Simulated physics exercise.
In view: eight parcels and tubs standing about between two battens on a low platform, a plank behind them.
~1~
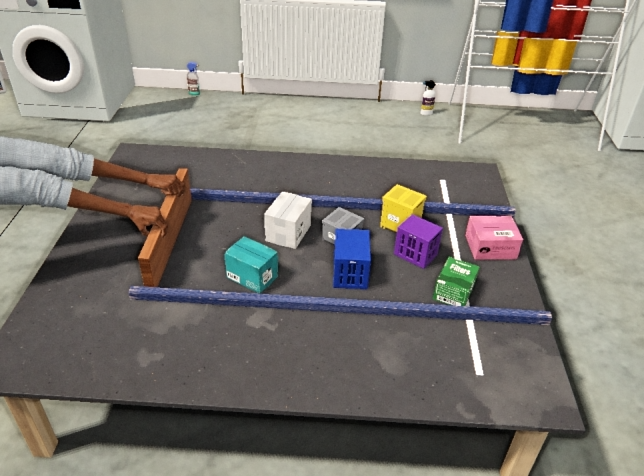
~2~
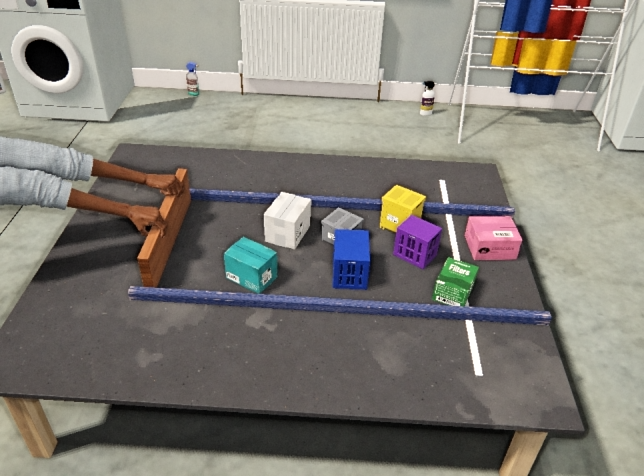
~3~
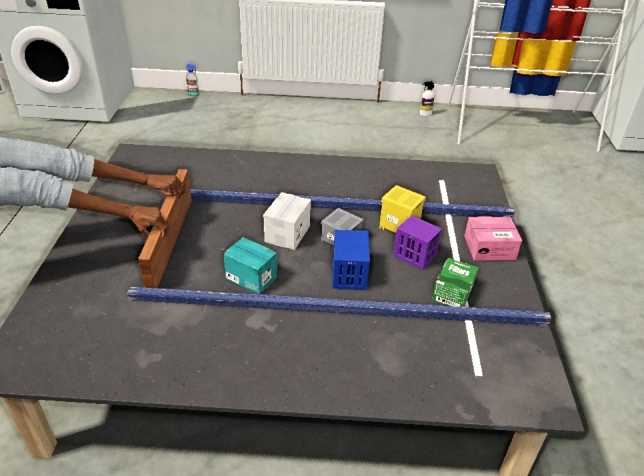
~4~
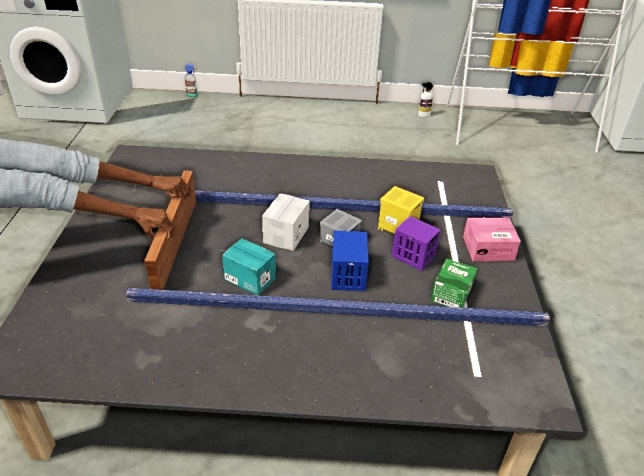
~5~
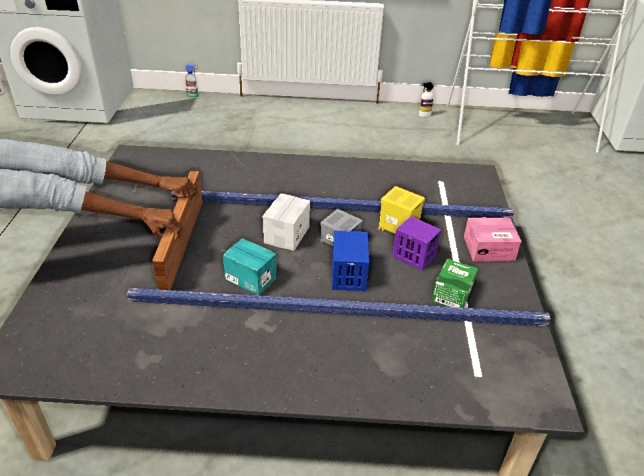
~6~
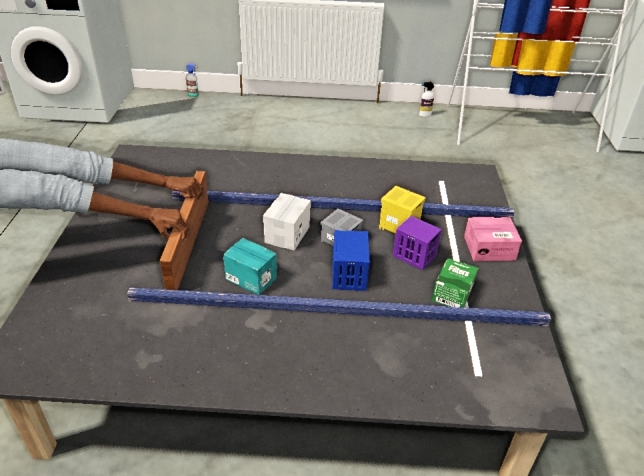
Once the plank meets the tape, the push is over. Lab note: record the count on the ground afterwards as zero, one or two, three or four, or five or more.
Count on ground: Three or four.
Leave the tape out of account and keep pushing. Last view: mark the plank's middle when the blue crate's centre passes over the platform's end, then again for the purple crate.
I reckon its middle sits around (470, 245) and then around (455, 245).
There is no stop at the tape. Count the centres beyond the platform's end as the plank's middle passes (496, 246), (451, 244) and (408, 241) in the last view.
Place by place: 6, 2 and 0.
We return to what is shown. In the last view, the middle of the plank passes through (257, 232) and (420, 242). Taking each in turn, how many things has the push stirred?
At that stage 1; at the next, 8.
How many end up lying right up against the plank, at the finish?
The count in contact is 2.
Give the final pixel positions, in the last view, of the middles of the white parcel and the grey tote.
Listed as asked: First (472, 230), and then (503, 236).
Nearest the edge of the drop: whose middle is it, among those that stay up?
It is the blue crate.
Soon after, none off yet; pink parcel at rest near (492, 239); green box at rest near (455, 284); purple crate at rest near (417, 243).
After that, none off yet; pink parcel at rest near (492, 239); green box displaced a little near (463, 286); purple crate displaced about its own width near (450, 247).
In the end, the number that fall off is three or four; gone, purple crate, green box and pink parcel.
